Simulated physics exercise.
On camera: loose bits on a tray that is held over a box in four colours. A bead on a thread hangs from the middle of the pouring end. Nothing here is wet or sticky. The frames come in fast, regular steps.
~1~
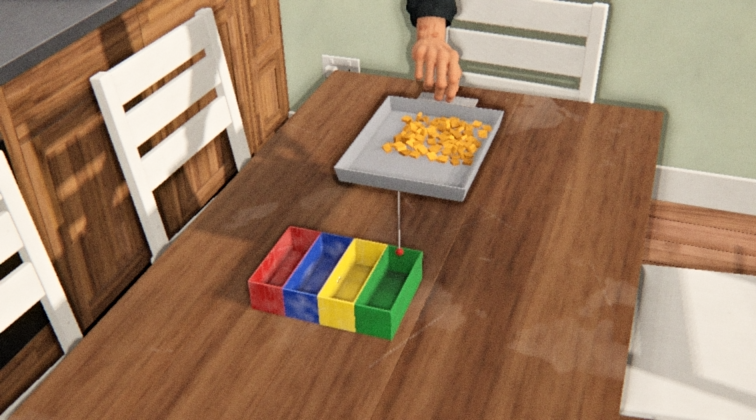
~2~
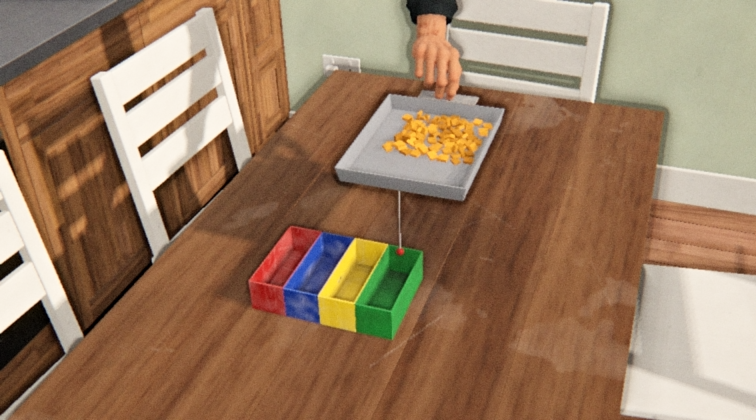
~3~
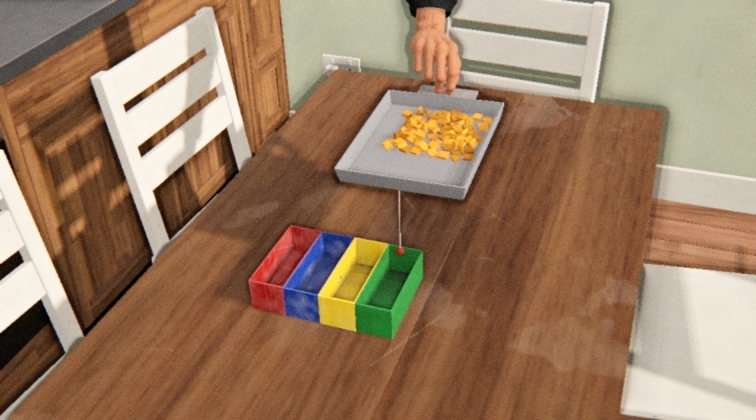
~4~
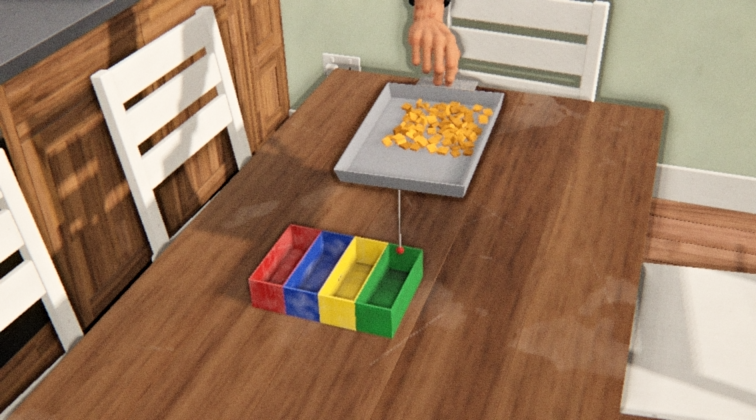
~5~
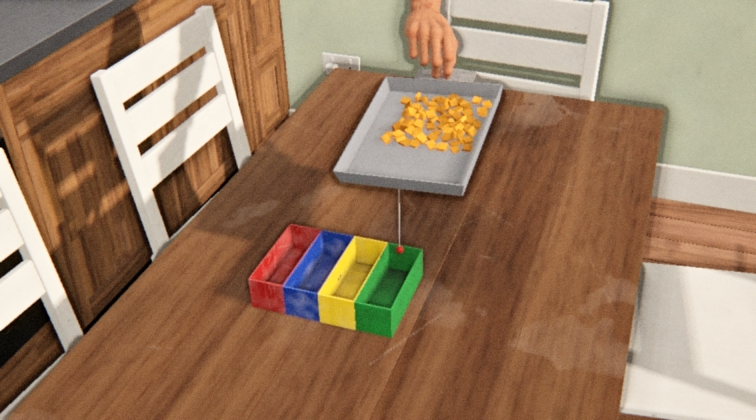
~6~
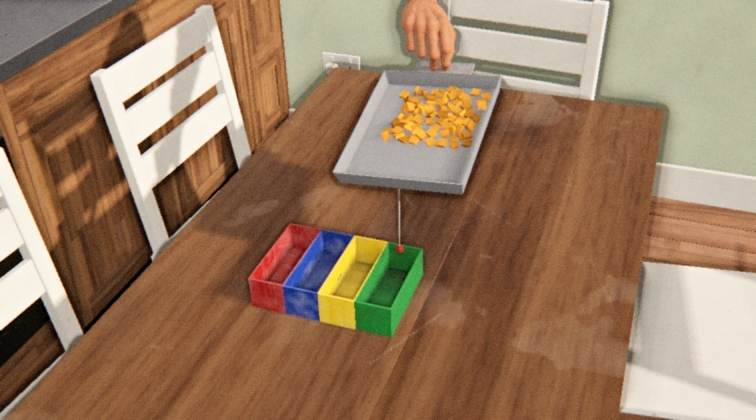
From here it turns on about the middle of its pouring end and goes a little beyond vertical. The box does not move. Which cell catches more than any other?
Most goes to the yellow cell.
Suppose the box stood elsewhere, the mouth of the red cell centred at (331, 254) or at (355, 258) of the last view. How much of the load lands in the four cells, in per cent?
In turn 100 and 80 in a hundred.
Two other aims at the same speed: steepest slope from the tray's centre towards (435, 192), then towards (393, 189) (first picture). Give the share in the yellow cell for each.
About 0 and 40 per cent.
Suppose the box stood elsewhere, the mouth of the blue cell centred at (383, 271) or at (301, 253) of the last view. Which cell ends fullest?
First that red cell, then the yellow cell.
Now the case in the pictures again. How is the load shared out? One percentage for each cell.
Red cell near 0; blue cell near 30; yellow cell near 60; green cell near 10.
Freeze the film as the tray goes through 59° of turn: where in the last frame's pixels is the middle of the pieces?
Near (368, 173).
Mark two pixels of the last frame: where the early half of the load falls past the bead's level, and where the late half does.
The first part at (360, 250); the rest at (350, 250).
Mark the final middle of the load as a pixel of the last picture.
At about (351, 284).
Shortly afterwards, tray tipped steeply; all but a few on the tray; only a few falling or outside the box.
Next, tray tipped right over; all but a few on the tray; only a few in the blue cell; only a few in the yellow cell; only a few falling or outside the box.
Some moments later, tray tipped past a quarter turn; near half in the yellow cell; near a third in the blue cell; a little in the green cell.
In the end, tray tipped past a quarter turn; near half in the yellow cell; near a third in the blue cell; a little in the green cell; none at all in the red cell.
